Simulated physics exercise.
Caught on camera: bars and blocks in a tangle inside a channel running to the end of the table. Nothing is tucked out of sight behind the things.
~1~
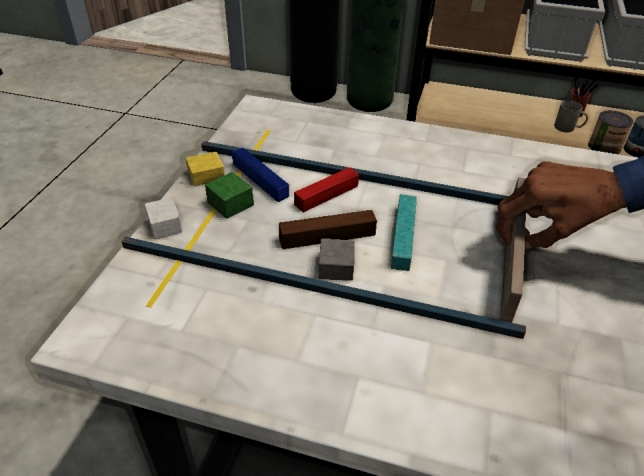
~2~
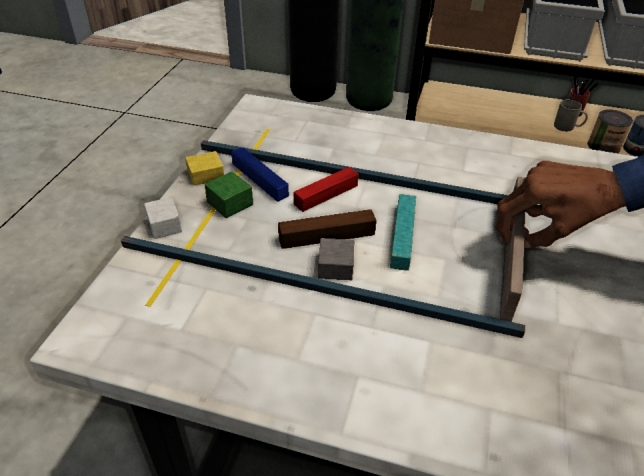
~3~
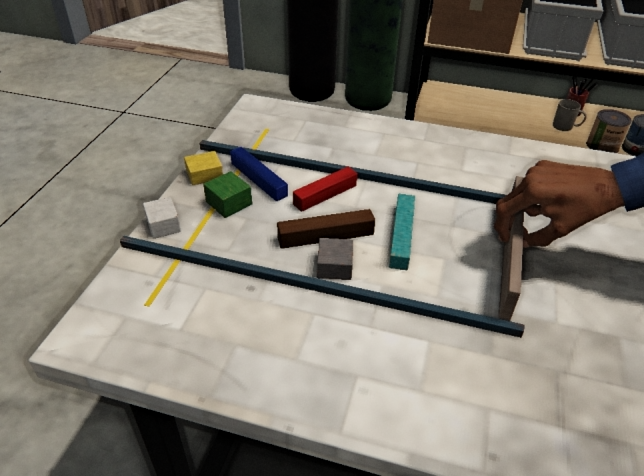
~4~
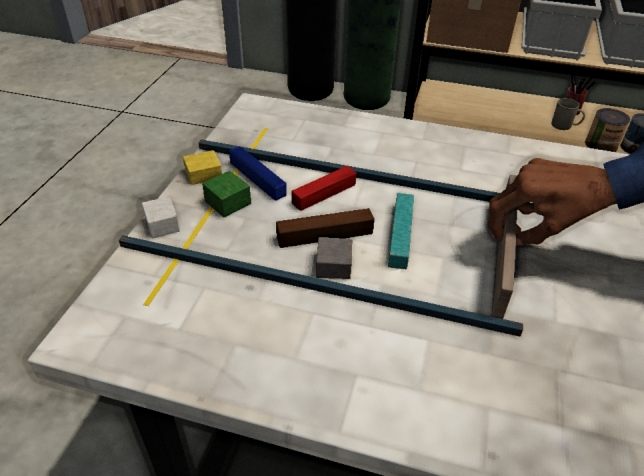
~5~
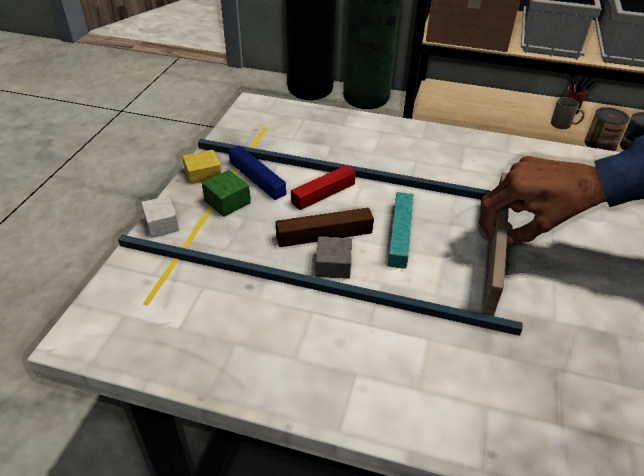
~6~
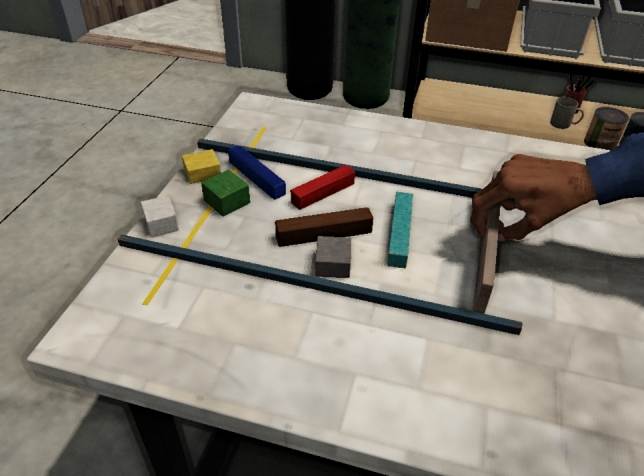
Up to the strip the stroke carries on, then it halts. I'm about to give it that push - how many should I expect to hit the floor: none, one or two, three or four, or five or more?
Expect three or four.
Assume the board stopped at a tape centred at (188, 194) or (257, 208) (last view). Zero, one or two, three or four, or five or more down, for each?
Place by place: Five or more, then none.
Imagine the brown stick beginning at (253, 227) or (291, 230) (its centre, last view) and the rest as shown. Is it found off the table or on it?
So in the first try it is not lost, and in the second it is not lost.
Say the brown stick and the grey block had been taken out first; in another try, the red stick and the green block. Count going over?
First 1, second 1.
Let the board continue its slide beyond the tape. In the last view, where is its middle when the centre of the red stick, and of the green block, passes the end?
Red stick: (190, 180); green block: (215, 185).
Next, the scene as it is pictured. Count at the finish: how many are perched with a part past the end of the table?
I'd put it at 2.
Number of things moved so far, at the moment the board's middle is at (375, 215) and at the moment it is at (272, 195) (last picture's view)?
Counting first: 3, next 7.
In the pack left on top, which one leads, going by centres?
Green block.
Soon after, none off yet; white block at rest near (160, 216); yellow block at rest near (202, 166); green block at rest near (226, 193).
At rest, the number that fall off is three or four; fallen, blue stick, yellow block and white block.
